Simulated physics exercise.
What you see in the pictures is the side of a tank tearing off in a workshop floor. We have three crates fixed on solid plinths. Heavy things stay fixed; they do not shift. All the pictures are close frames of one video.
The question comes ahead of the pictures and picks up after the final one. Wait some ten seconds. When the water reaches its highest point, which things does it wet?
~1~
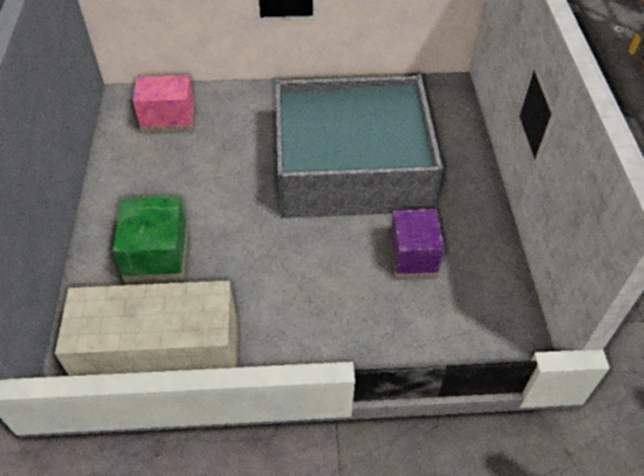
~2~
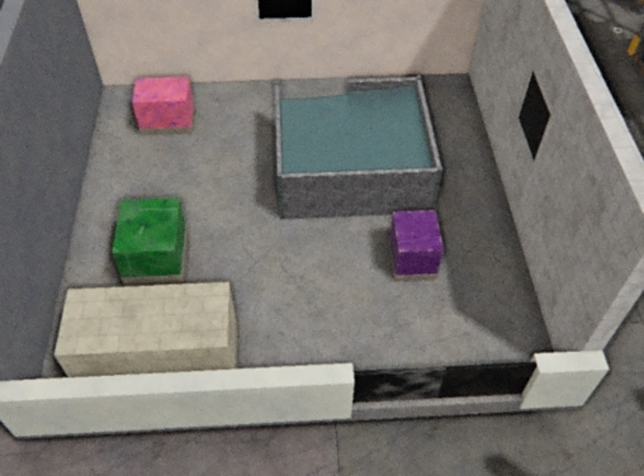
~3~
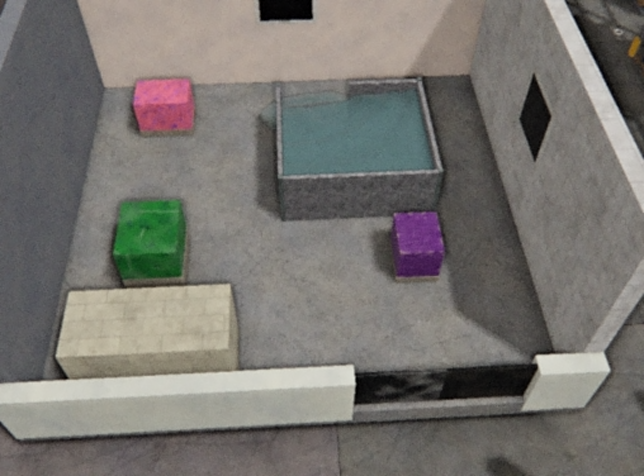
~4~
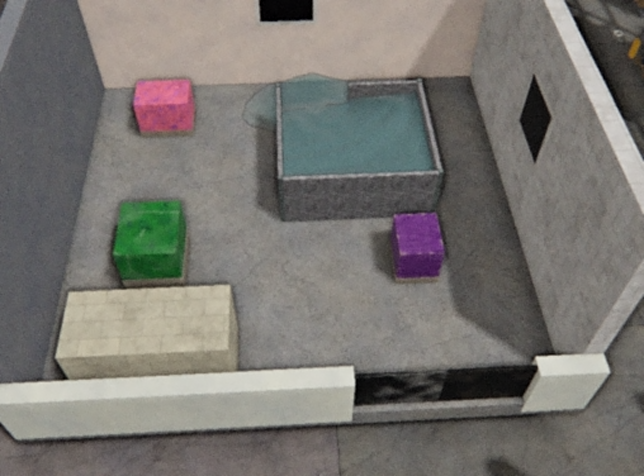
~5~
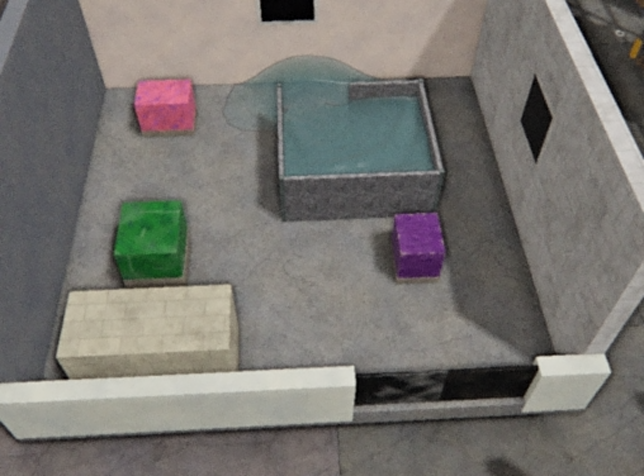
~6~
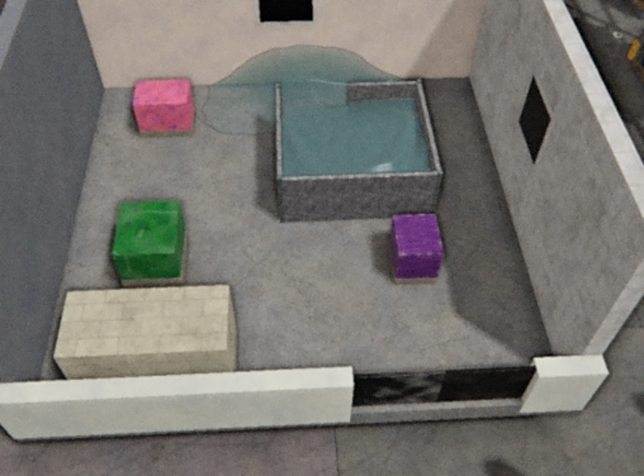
One by one: The pink crate is going to get water on it; the green crate is going to stay free of water; the purple crate is going to get water on it.
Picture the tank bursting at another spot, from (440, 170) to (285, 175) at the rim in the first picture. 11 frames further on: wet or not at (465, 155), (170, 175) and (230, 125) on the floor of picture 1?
The first comes out soaked, the second untouched, the third untouched.
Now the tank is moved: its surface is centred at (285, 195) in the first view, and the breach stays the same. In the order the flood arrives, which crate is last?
Last: The one in purple.
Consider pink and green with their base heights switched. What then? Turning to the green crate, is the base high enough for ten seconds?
Green: Flooded.
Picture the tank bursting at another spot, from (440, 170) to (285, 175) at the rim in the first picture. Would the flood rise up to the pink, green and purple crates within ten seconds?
Pink crate gets drenched, green crate stays untouched, purple crate gets drenched.
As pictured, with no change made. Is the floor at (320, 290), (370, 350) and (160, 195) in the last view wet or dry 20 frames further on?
First spared, second spared, third inundated.
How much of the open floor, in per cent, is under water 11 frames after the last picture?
Roughly 35 percent, I reckon.
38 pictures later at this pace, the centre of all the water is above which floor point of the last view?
That comes out near (302, 195).
A moment on, water covers 20 % of the floor; the pink crate water round its plinth, the green crate not reached, the purple crate not reached.
Next, water covers 35 % of the floor; the pink crate water round its plinth, the green crate not reached, the purple crate not reached.
Then, water covers 70 % of the floor; the pink crate water round its plinth, the green crate water round its plinth, the purple crate water round its plinth.
Later, water covers 100 % of the floor; the pink crate water round its plinth, the green crate water round its plinth, the purple crate water round its plinth.
In the end, water covers 100 % of the floor; the pink crate was topped, the green crate stayed above the water, the purple crate was topped.
